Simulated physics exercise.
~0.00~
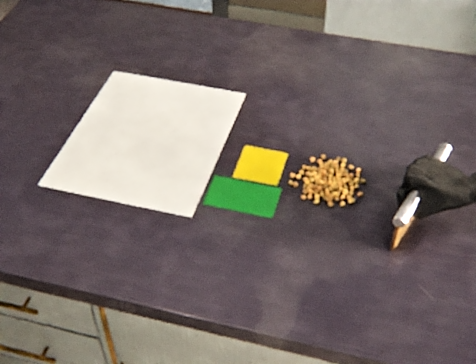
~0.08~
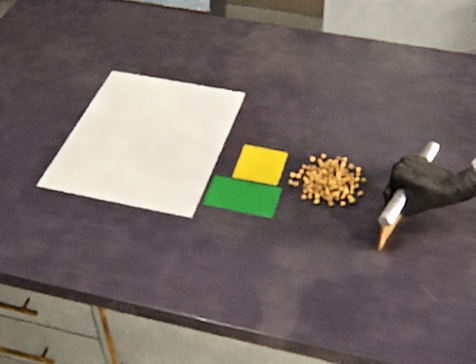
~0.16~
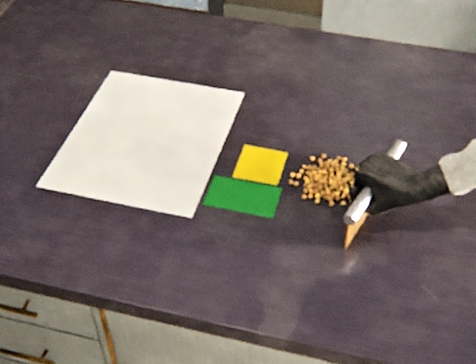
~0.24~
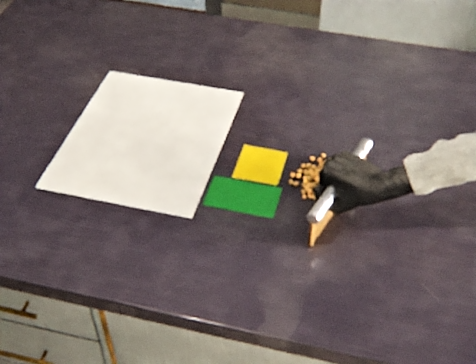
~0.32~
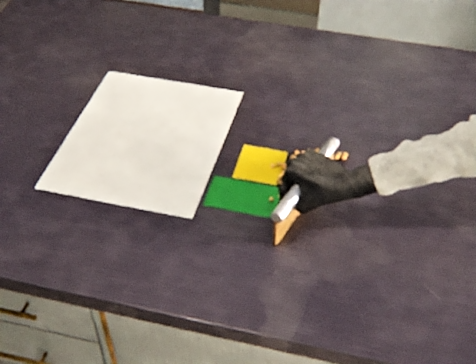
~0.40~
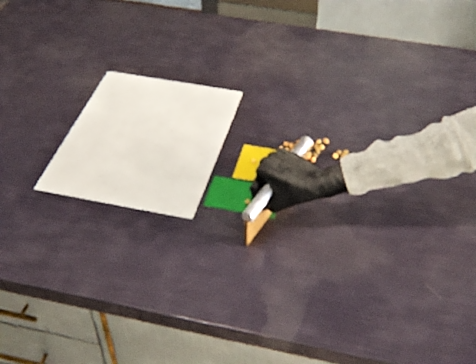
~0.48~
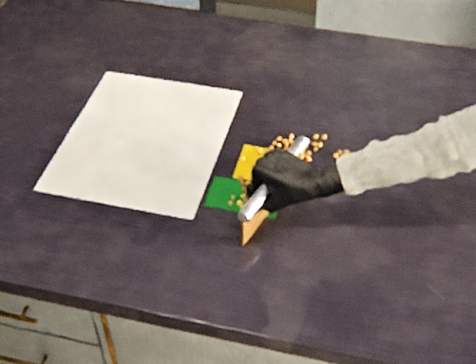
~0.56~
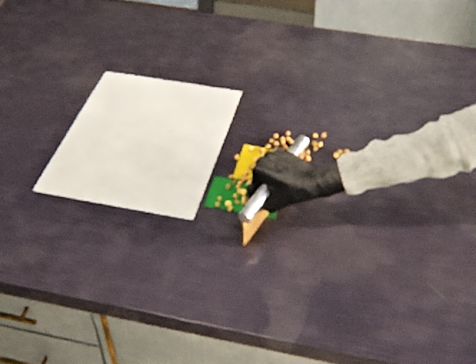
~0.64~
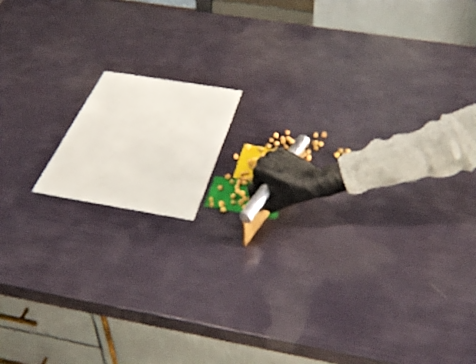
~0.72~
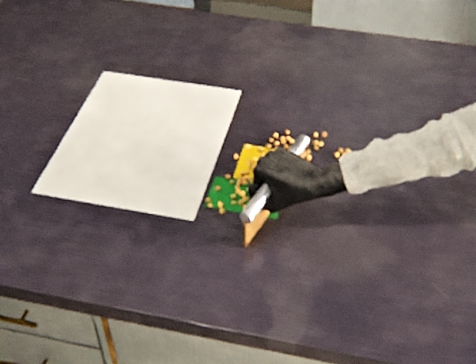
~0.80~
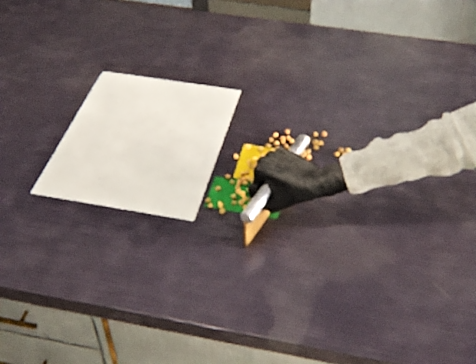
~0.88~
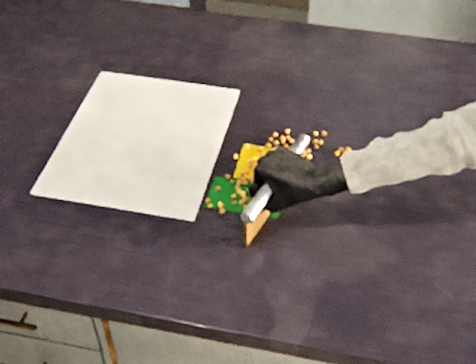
We see a black-gloved hand sweep a scraper left through a pile of dried chickpeas on a dark tabletop, spreading them towards green and yellow mats. The hand stops, and chickpeas end scattered over both mats and the bare surface, with the white sheet clear.
